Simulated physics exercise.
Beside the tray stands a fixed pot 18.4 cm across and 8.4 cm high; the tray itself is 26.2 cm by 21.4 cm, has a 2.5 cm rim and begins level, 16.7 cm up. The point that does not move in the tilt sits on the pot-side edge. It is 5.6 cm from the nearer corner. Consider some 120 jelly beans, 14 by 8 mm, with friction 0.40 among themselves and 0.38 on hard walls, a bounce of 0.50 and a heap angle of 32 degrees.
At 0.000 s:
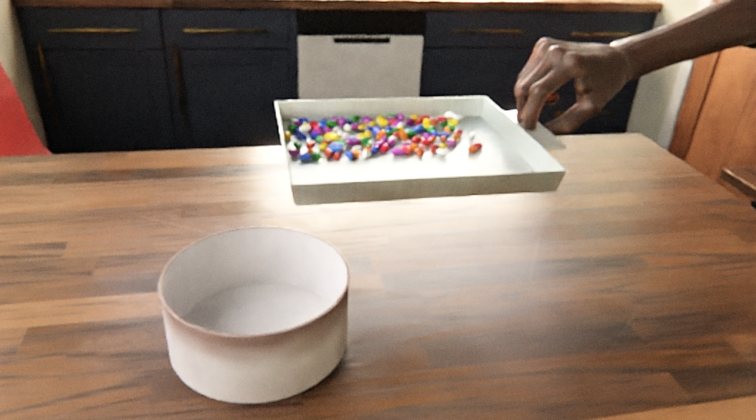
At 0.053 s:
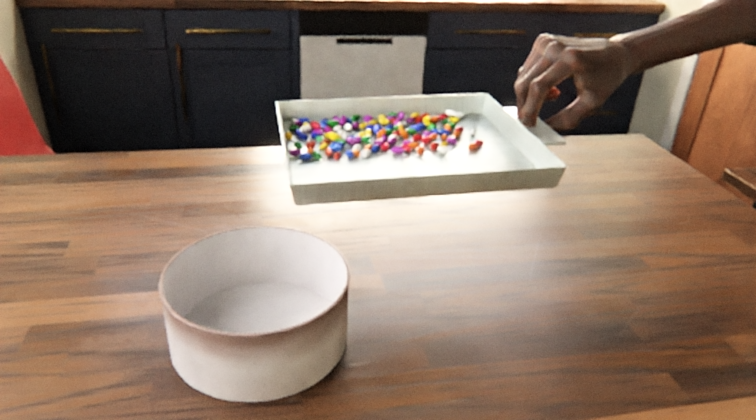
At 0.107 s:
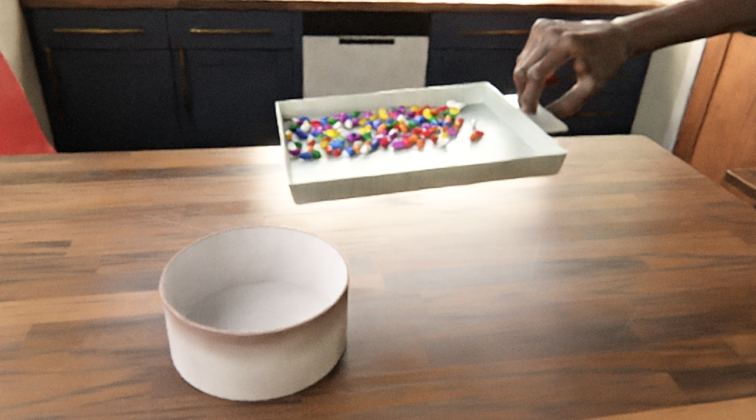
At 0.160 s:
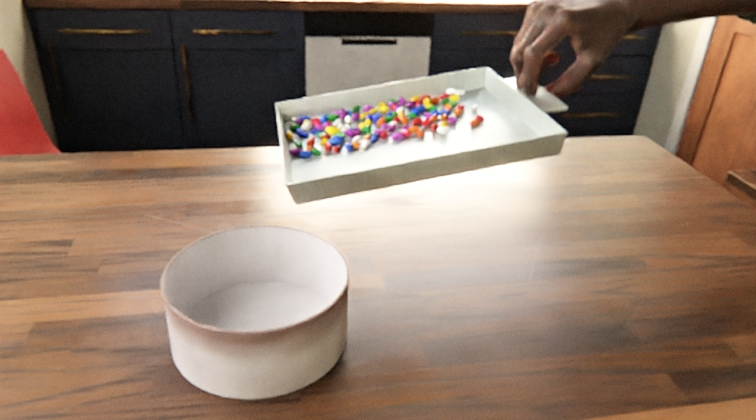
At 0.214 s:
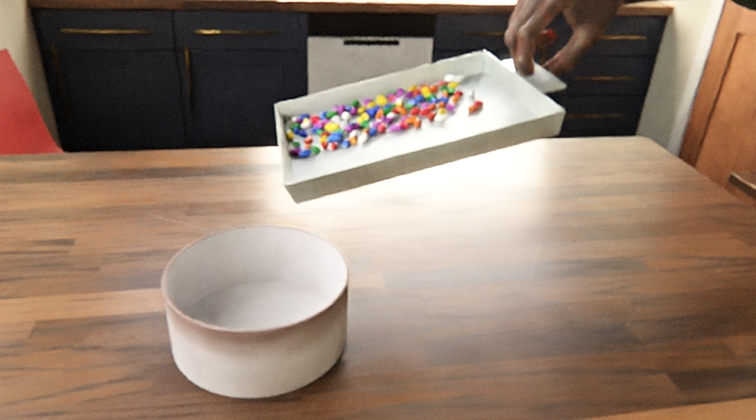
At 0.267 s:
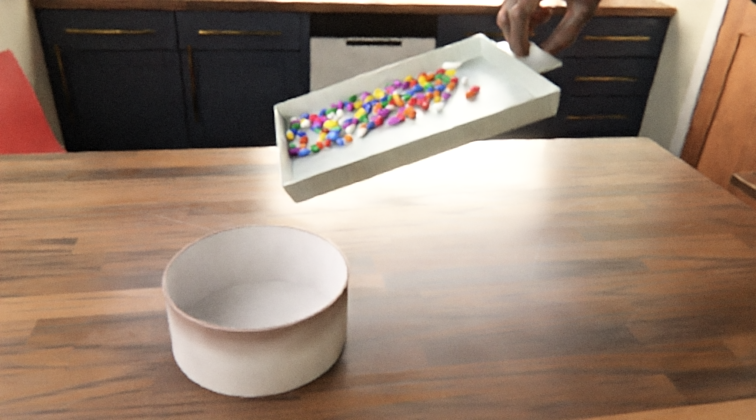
In a kitchen with dark blue cabinets, a wooden countertop is seen from slightly above by a camera that stays essentially still. A round whitish pot with a brownish rim stands at the front left, and behind it a shallow pale tray holds multicoloured jelly beans bunched toward its left. A hand at the tray's right end raises that end, slowly then faster, tilting the tray leftward while its left end stays low.
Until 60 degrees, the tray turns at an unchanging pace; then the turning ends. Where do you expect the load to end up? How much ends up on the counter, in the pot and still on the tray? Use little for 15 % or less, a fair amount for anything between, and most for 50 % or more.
Tray - most; counter - little; pot - little.
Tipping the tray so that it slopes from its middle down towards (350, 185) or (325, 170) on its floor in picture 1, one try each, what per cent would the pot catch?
That would be close to 35 per cent, then close to 20 per cent.
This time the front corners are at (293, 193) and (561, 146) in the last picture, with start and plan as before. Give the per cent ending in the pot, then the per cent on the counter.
Pot 20 % / counter 0 %.
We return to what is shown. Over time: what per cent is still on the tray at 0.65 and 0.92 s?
Around 100 first, about 95 after.
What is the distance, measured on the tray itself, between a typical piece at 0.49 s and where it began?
About 4 cm.
After 0.49 s, tilt 40 degrees; the tray holds 100 %, the pot 0 %.
Then, at 0.65 s, tilt 54 degrees; the tray holds 100 %, the pot 0 %.
After 0.92 s, tilt 60 degrees; the tray holds 95 %, the pot 0 %.
By 2.0 s all is still; tray 90 %, counter 5 %, pot 5 %.
